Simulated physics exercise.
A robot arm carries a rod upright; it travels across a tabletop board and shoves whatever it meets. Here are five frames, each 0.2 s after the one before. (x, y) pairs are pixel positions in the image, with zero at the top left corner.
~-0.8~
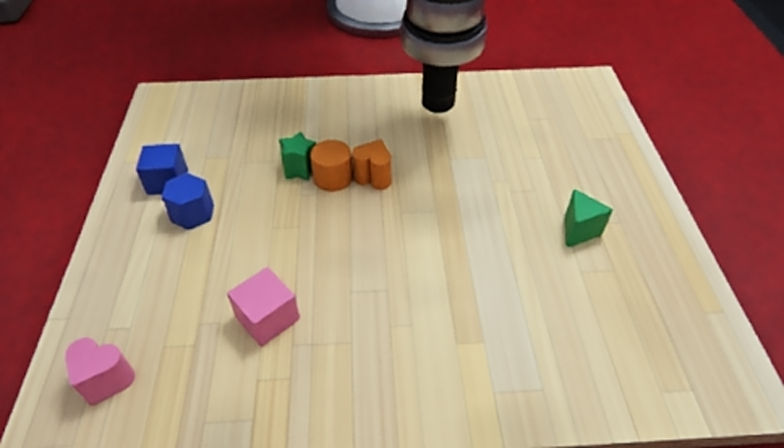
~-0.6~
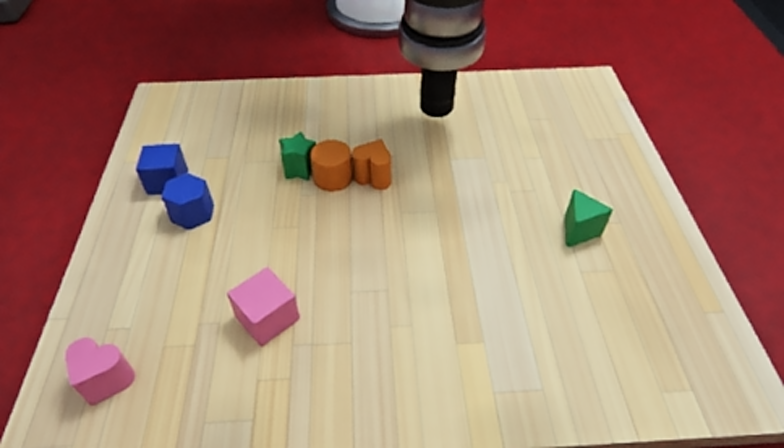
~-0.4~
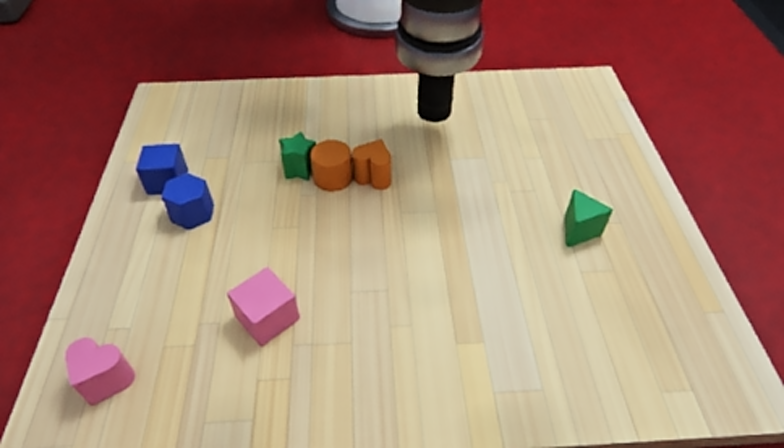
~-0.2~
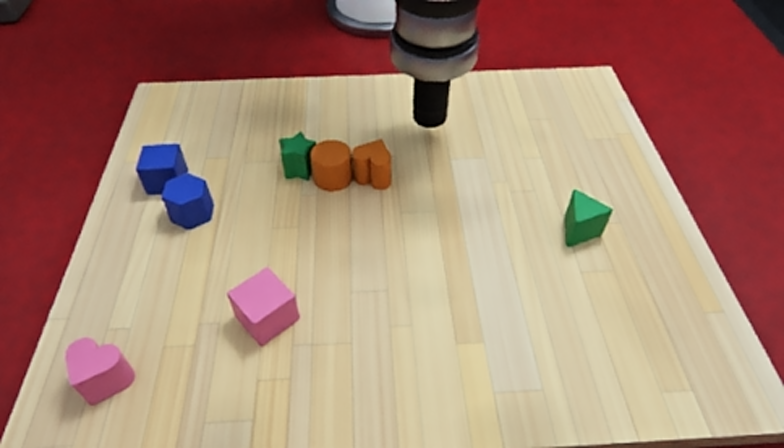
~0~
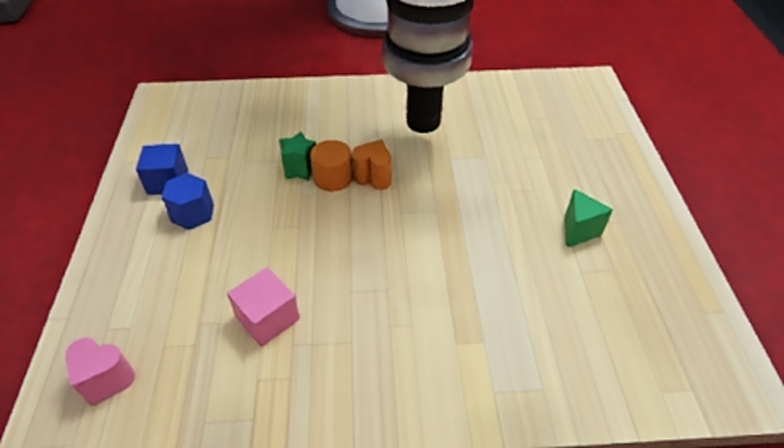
On a light wooden board over a red surface, a black rod moved slightly down and to the left, nearing the orange heart block, while all the colored blocks stayed still.
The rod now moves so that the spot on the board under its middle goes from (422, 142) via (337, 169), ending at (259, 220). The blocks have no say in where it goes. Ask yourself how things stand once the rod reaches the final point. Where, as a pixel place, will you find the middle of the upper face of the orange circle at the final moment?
By then it is at (240, 227).
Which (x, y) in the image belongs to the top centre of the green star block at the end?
At (272, 151).
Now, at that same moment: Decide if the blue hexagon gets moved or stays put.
Stays put.
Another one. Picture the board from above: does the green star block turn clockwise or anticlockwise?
It spins with the clock.
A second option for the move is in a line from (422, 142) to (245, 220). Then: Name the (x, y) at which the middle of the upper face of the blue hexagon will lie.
At the end it should sit near (156, 186).
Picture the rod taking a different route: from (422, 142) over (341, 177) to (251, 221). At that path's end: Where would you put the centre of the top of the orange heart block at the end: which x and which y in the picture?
The orange heart block ends near (351, 175).
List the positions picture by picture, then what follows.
In the first frame, lower end of the rod (438, 104), tops of blocks, blue hexagon (184, 188), green star block (296, 143), orange circle (331, 152), orange heart block (373, 152).
In the second frame, rod (437, 108), blocks as before.
In the third frame, rod (434, 113), blocks as before.
In the fourth frame, rod (430, 118), blocks as before.
In the fifth frame, rod (423, 123), blue hexagon (184, 188), green star block (296, 143), orange circle (331, 152), orange heart block (373, 152).
The first path, step by step. One third of the way, rod (364, 140); orange heart block (372, 155).
Two thirds of the way, rod (307, 165); green star block (278, 148), turned 75° clockwise; orange circle (282, 183); orange heart block (372, 155).
At the end, rod (254, 202); blue hexagon not moved; green star block (272, 151), turned 105° clockwise; orange circle (240, 227); orange heart block (372, 155).
